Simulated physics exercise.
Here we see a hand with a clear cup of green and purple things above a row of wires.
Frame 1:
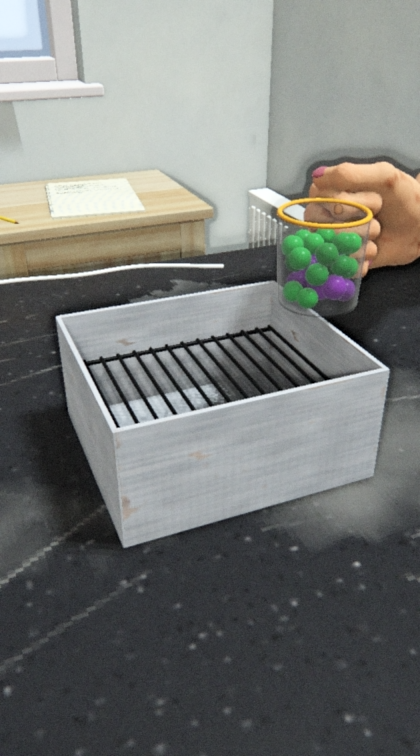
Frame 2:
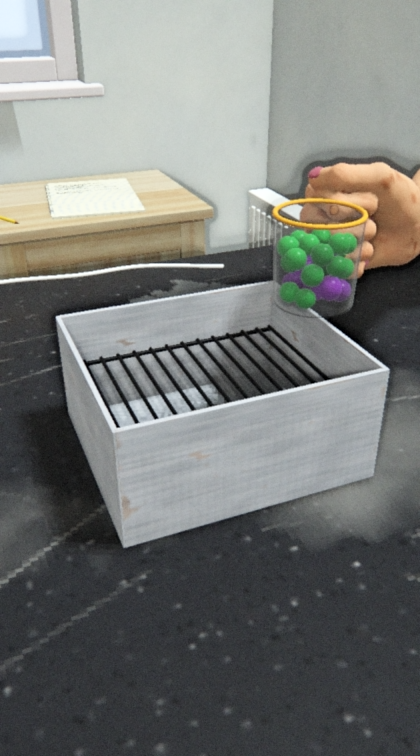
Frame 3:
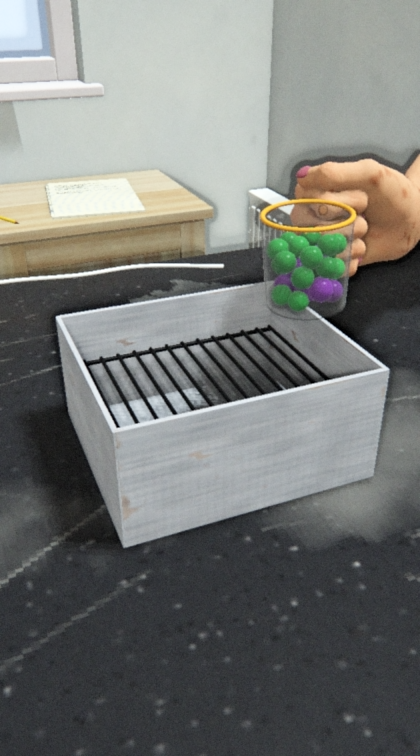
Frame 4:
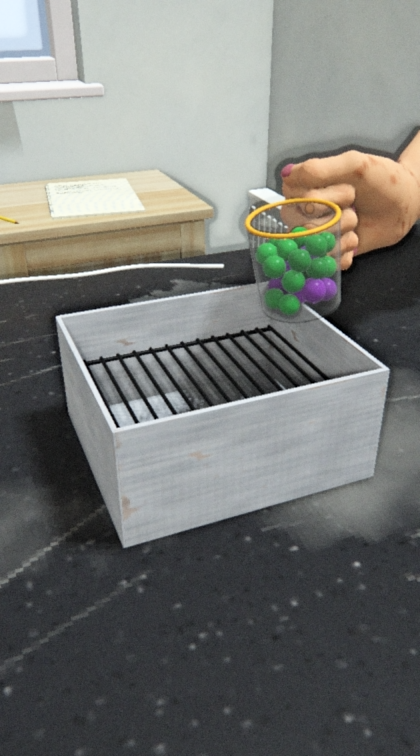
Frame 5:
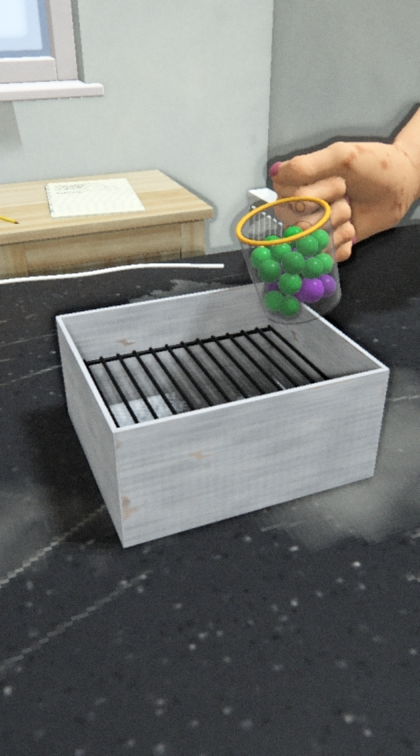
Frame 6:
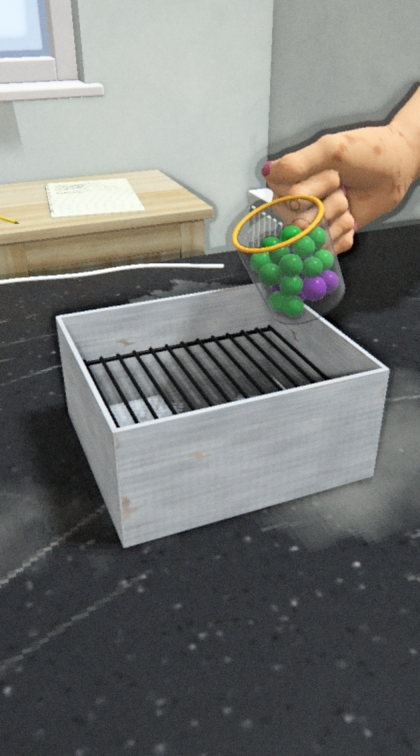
Above a row of dark wires set in a pale open box, a hand held a clear cup of green and purple balls upright, then moved it slightly left and tilted it leftward.
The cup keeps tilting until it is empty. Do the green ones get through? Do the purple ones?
Green: Kept up; purple: Kept up.
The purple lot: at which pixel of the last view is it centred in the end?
At about (204, 362).
Then, 0.48 s on from there, green ones, the whole lot in the cup; purple ones, the whole lot in the cup.
Then, 0.99 s on from there, green ones, the bulk in the cup, near a quarter on or over the wires; purple ones, the whole lot in the cup.
Then, 1.60 s on from there, green ones, the whole lot on or over the wires; purple ones, the whole lot on or over the wires.
In the end, green ones, the whole lot on the wires, none at all under the rack; purple ones, the whole lot on the wires, none at all under the rack.
